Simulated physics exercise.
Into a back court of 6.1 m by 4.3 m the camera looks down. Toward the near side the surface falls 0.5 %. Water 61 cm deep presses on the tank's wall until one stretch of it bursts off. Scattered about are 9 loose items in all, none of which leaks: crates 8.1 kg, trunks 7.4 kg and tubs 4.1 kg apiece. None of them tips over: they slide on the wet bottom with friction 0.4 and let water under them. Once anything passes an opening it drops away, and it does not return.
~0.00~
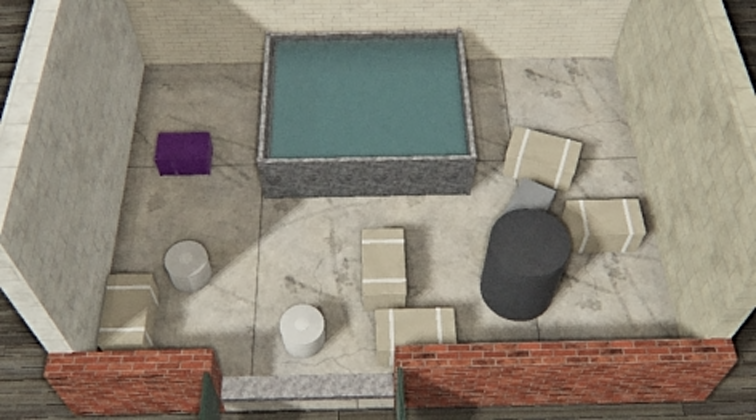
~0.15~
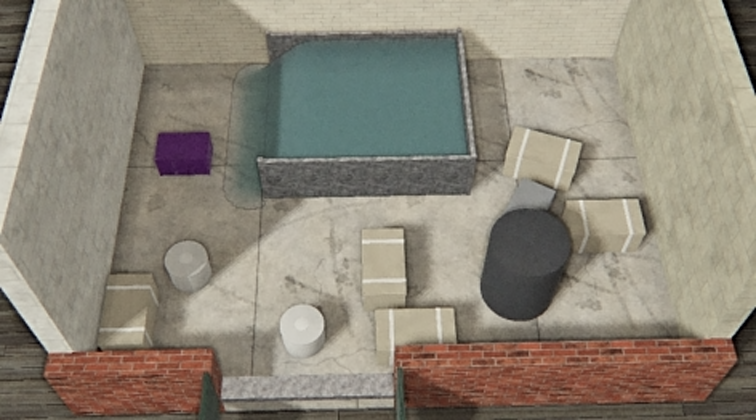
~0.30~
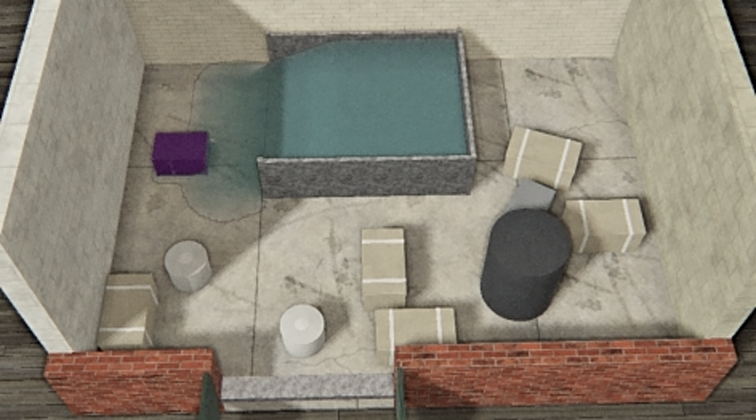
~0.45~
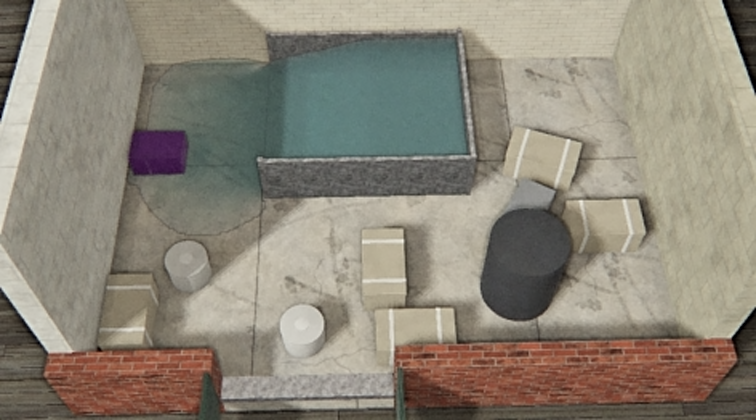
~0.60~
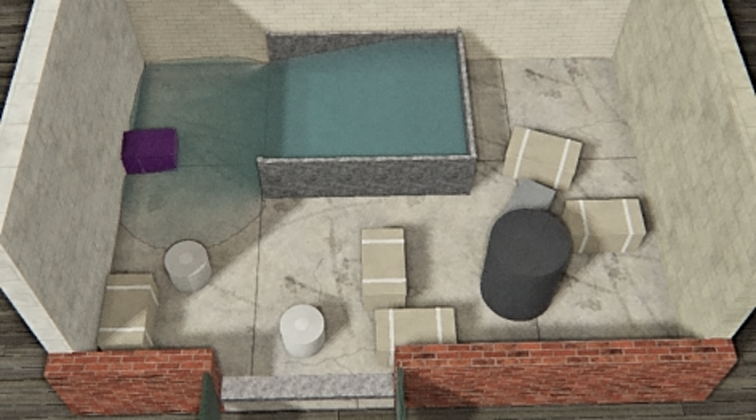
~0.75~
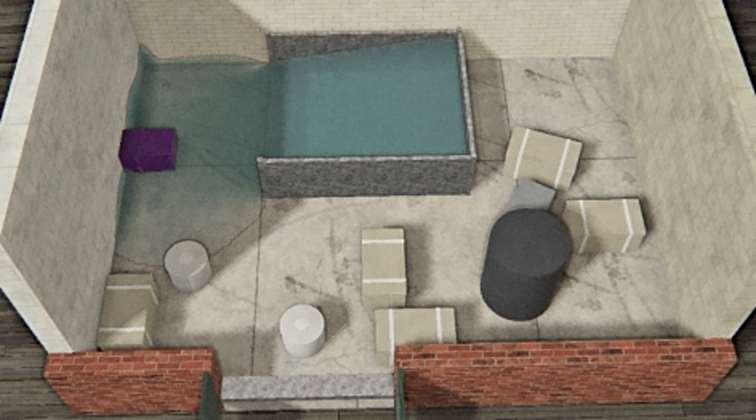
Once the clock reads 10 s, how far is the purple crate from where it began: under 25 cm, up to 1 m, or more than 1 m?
It ends a long distance off.
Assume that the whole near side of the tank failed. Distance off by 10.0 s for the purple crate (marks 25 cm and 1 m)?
If that happened, the purple crate creeps a small distance.
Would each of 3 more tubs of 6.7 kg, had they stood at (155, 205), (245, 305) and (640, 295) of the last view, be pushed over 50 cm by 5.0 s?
One by one: Beyond the mark, beyond the mark, below the mark.
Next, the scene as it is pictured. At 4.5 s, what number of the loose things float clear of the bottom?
Just then, the number is 4.
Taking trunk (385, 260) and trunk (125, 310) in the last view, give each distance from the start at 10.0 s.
First 250 cm, then 500 cm.
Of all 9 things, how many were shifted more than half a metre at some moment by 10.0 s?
Total: 9.
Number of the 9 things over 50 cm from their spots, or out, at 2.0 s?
Answer: 1.
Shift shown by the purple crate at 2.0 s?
Shift by then: About 120 cm.
After 2.0 s the purple crate is near (131, 216), 1.2 m from its start, afloat; 0 of 9 are out; 2 afloat.
After 4.5 s the purple crate has gone out; 1 of 9 are out; 4 afloat.
After 7.0 s the purple crate has gone out; 1 of 9 are out; 7 afloat.
After 10.0 s the purple crate has gone out; 1 of 9 are out; 8 afloat.
